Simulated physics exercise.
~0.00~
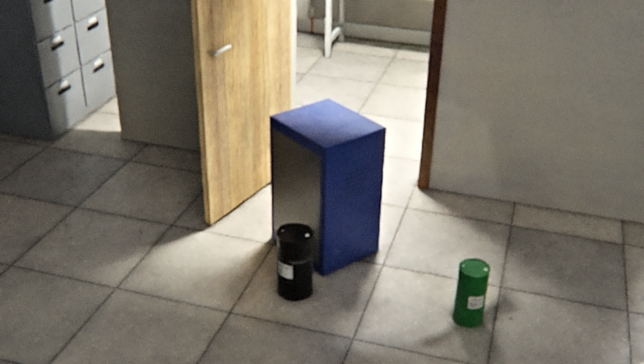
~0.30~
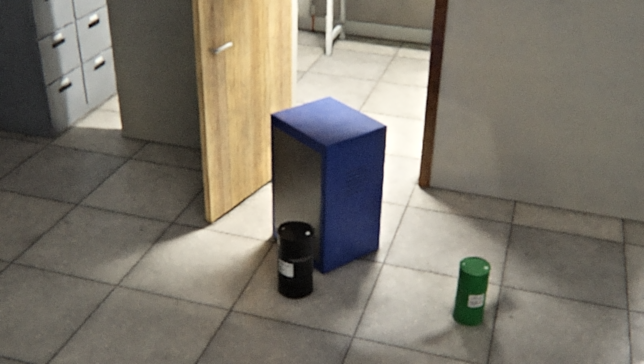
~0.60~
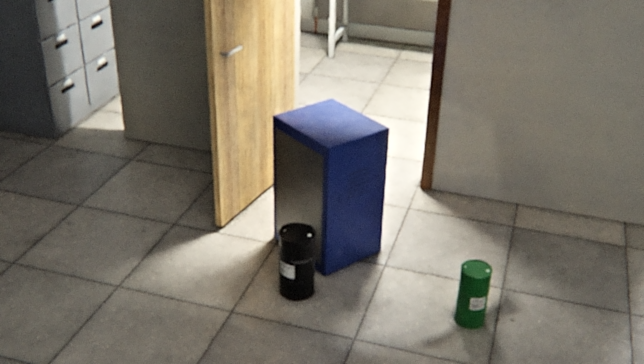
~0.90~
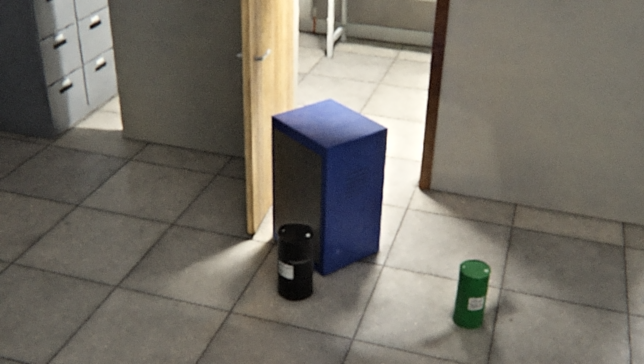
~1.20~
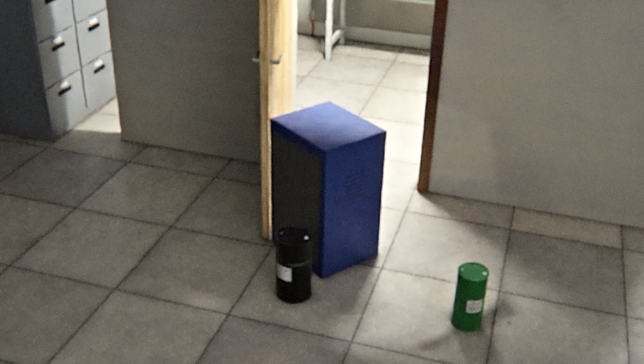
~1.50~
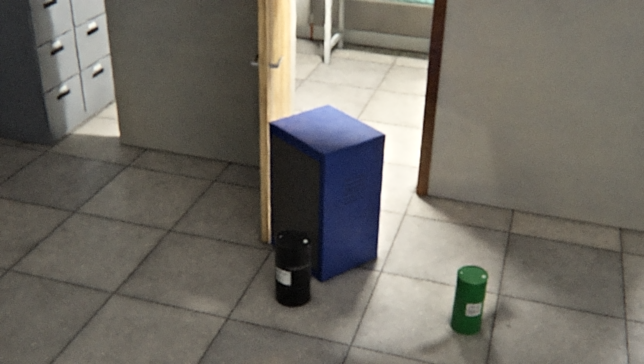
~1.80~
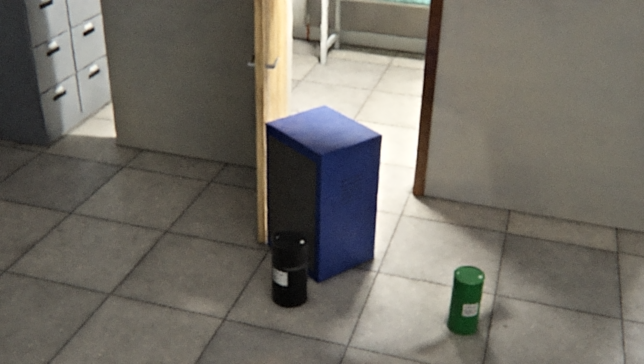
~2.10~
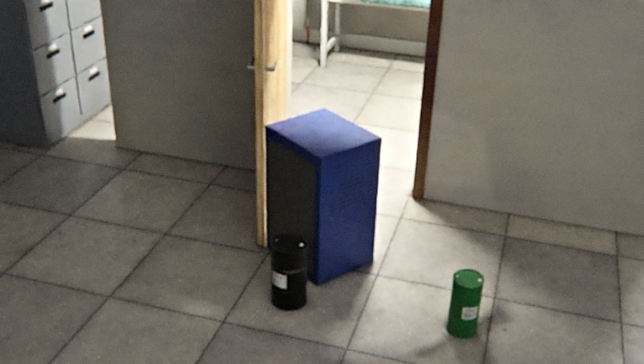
The clip shows a wooden door standing open in a tiled room, with a tall blue box-shaped appliance beside it and a black canister and a green canister on the floor. The door swings further open toward the appliance, then stops and stays beside it while the other objects remain in place.
